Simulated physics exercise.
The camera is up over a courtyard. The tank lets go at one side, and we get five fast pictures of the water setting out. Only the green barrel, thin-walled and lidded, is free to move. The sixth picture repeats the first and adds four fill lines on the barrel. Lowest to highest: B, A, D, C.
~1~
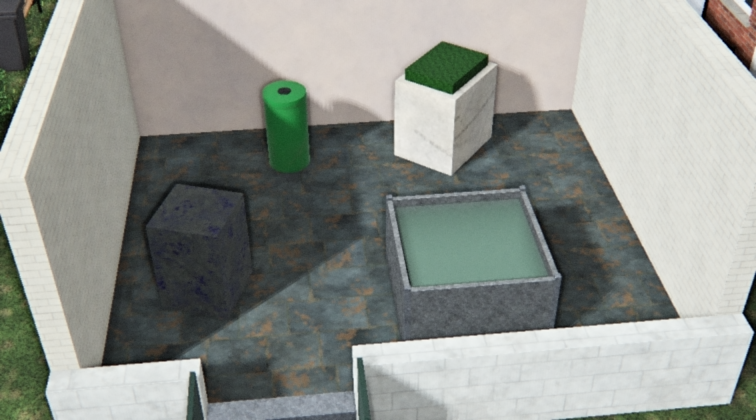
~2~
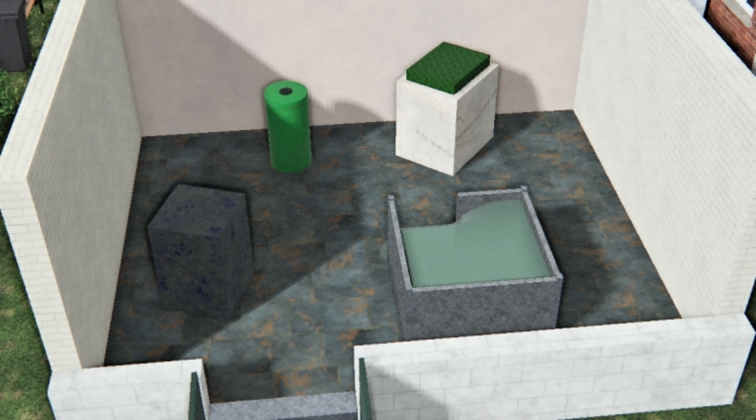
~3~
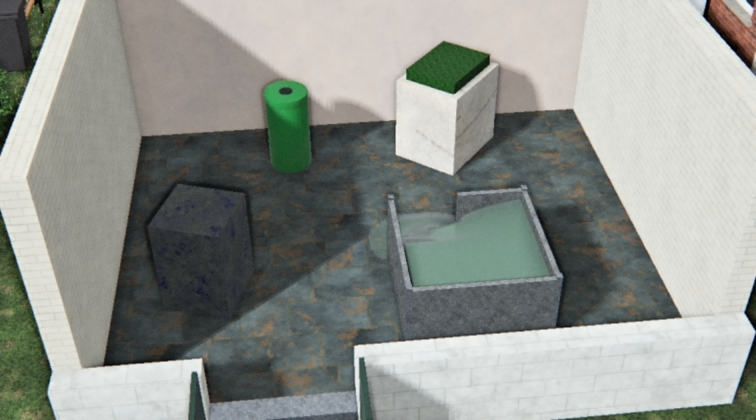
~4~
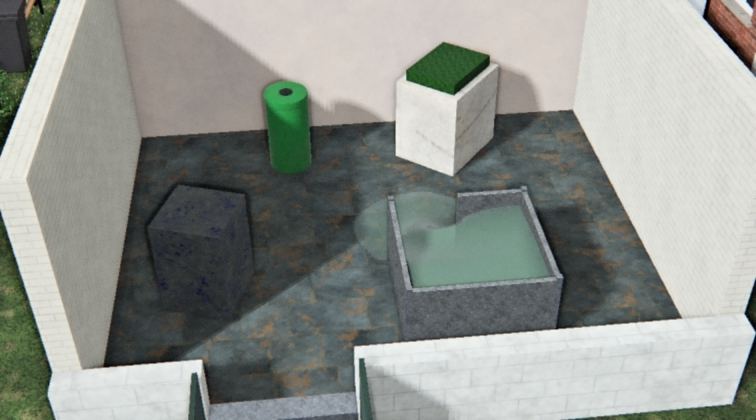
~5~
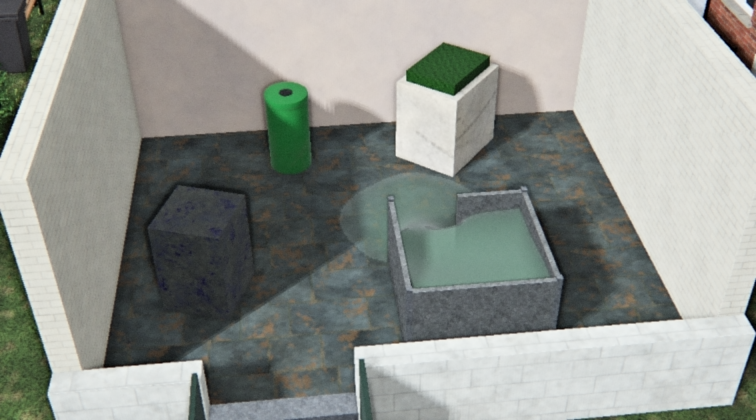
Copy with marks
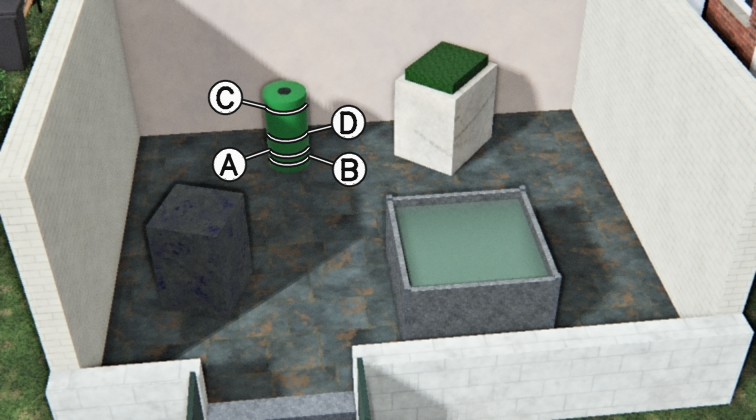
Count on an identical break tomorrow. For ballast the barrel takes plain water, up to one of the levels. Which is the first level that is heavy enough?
Line A.
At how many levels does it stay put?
Three of the four.
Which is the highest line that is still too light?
B.
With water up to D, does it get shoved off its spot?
No, not at all.
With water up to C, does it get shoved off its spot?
No, that is safe.
On the marked copy, A at (289, 156); B at (290, 164); C at (286, 113); D at (288, 141); from the bottom up B, A, D, C.
Choosing A, it does not move.
Choosing B, it is pushed about twice its own width away.
Choosing C, it does not move.
Choosing D, it does not move.
